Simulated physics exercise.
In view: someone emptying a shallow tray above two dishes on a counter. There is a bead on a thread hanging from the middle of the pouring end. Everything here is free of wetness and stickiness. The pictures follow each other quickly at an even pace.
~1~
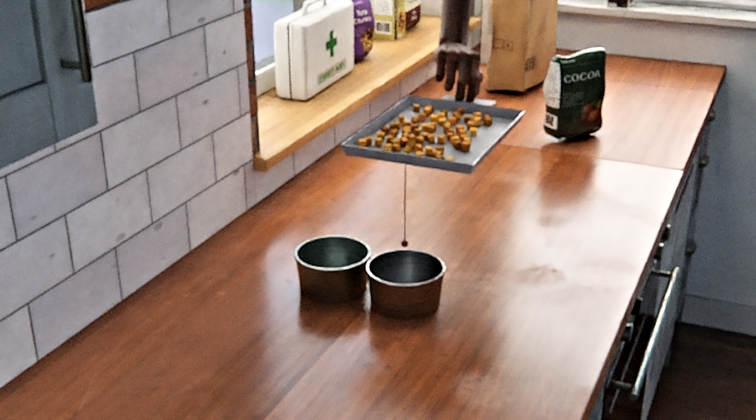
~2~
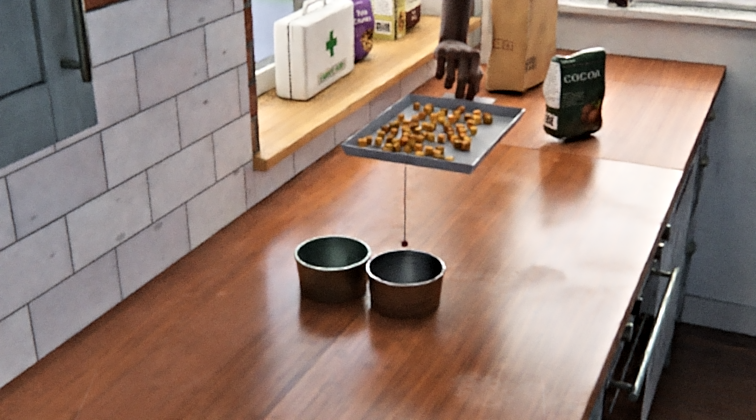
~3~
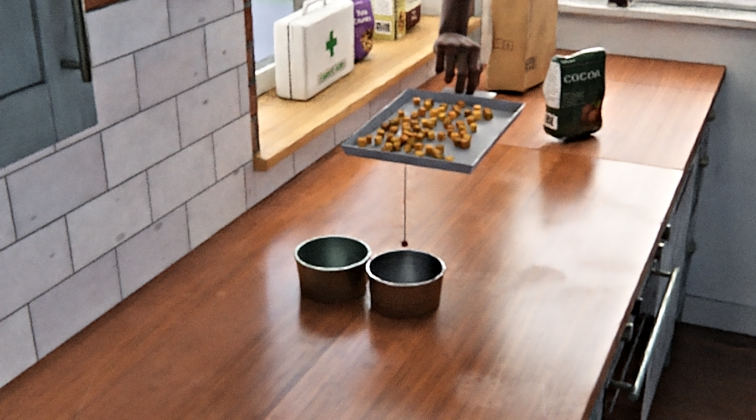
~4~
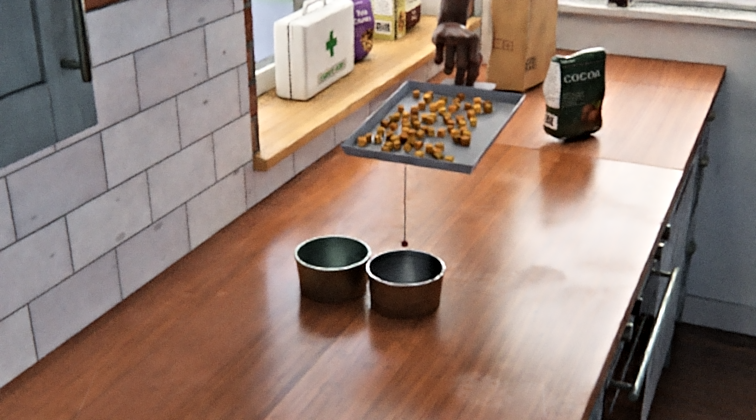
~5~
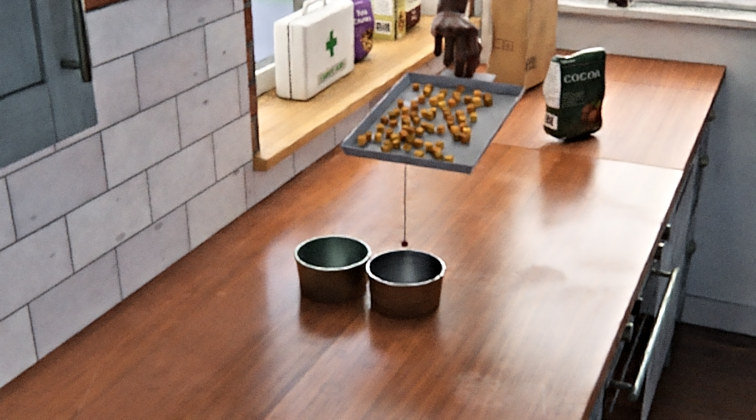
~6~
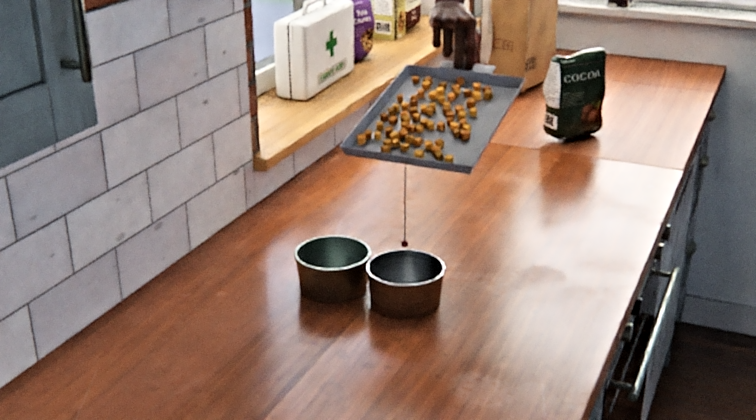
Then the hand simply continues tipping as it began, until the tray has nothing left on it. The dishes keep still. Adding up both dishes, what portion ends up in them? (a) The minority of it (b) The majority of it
b, the majority of it.
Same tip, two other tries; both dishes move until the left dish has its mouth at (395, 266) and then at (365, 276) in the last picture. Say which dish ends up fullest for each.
In the first position the left of the two, in the second the left of the two.
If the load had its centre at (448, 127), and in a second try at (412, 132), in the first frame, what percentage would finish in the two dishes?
Roughly 70 and 70 percent, in that order.
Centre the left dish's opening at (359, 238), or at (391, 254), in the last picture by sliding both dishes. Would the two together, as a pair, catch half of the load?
First shift, a minority share; second shift, a minority share.
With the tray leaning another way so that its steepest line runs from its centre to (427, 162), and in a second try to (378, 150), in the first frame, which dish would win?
Note: Place 1, the dish at the right; place 2, the dish at the left.
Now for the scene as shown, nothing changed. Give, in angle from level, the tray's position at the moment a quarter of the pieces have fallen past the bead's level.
The tilt then is about 110°.
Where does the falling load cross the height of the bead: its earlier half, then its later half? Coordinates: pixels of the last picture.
(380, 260) first, (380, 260) later.
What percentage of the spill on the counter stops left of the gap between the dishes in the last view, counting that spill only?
Looks like close to 20 per cent of it.
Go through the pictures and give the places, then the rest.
Corners of the pouring end at (346, 144) and (470, 163), level; middle of the load at (426, 136), croutons; left dish at (316, 282); right dish at (391, 298); bead on its thread at (405, 244), in the first frame.
Corners of the pouring end at (346, 144) and (470, 163), level; middle of the load at (426, 136), in the second frame.
Corners of the pouring end at (346, 144) and (470, 163), tipped barely, level across its low end; middle of the load at (425, 133), in the third frame.
Corners of the pouring end at (346, 144) and (470, 163), tipped a little, level across its low end; middle of the load at (425, 130), in the fourth frame.
Corners of the pouring end at (345, 144) and (470, 164), tipped a little, level across its low end; middle of the load at (425, 126), in the fifth frame.
Corners of the pouring end at (345, 145) and (469, 164), tipped a little, level across its low end; middle of the load at (425, 123); left dish at (316, 282); right dish at (391, 298), in the sixth frame.
Soon, tray tipped steeply; all on the tray.
A while on, tray tipped right over; nearly all on the tray; a small part in the air.
Towards the end, tray tipped past a quarter turn; about half in the right dish; about a quarter in the left dish; about a third outside both.
Finally, tray tipped past a quarter turn; about half in the right dish; about a quarter in the left dish; about a third outside both.
